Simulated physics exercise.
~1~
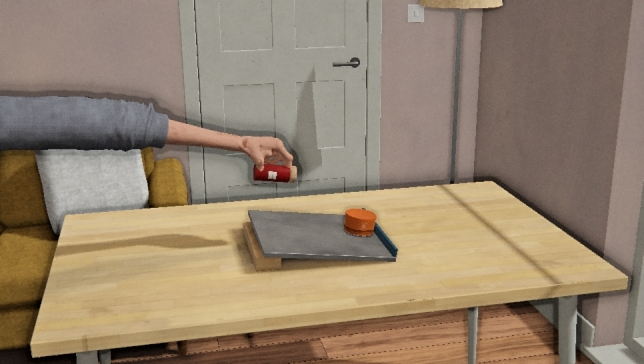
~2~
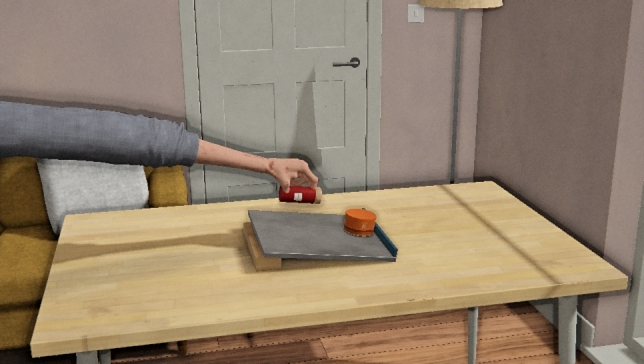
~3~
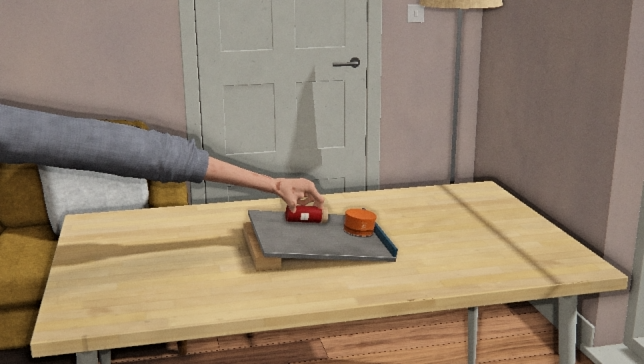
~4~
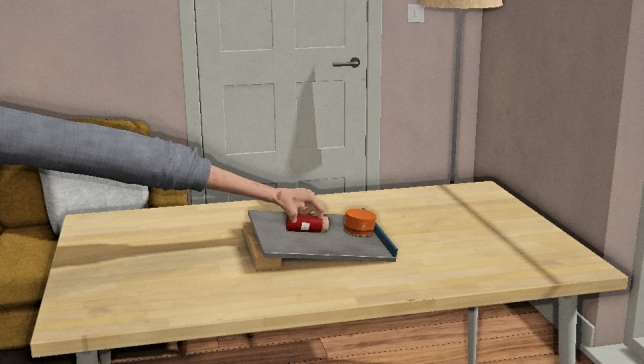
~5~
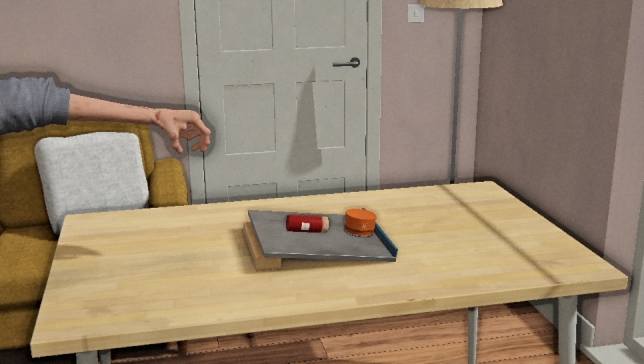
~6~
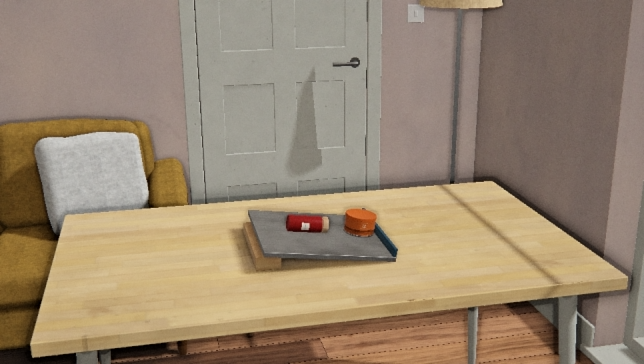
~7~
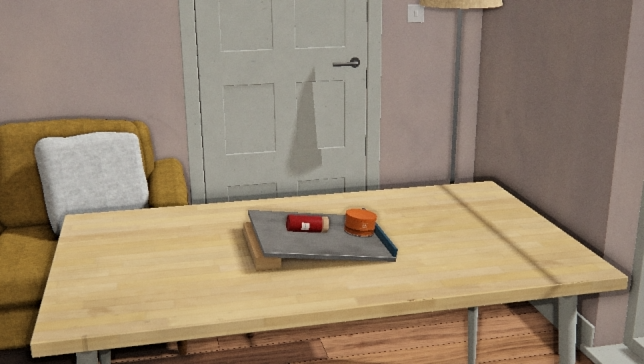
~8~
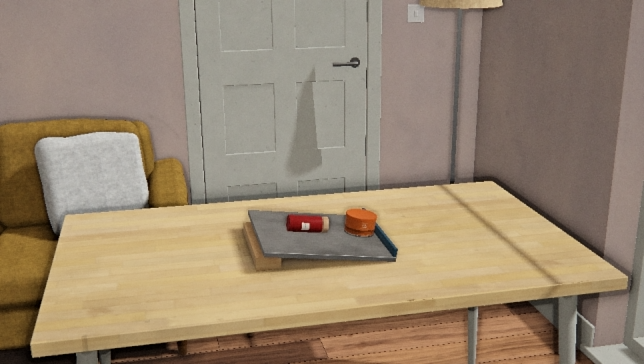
To begin with, a hand reaches in from the left holding a red shaker on its side above a wooden table, where an orange tub sits on a gently sloping grey board. The arm moves to the right and lowers the shaker toward the board. It sets the shaker down on its side, just left of the tub. The hand then lets go, draws back to the left and leaves the view. Afterwards the shaker stays where it was placed, and the tub and board remain still beside and beneath it.
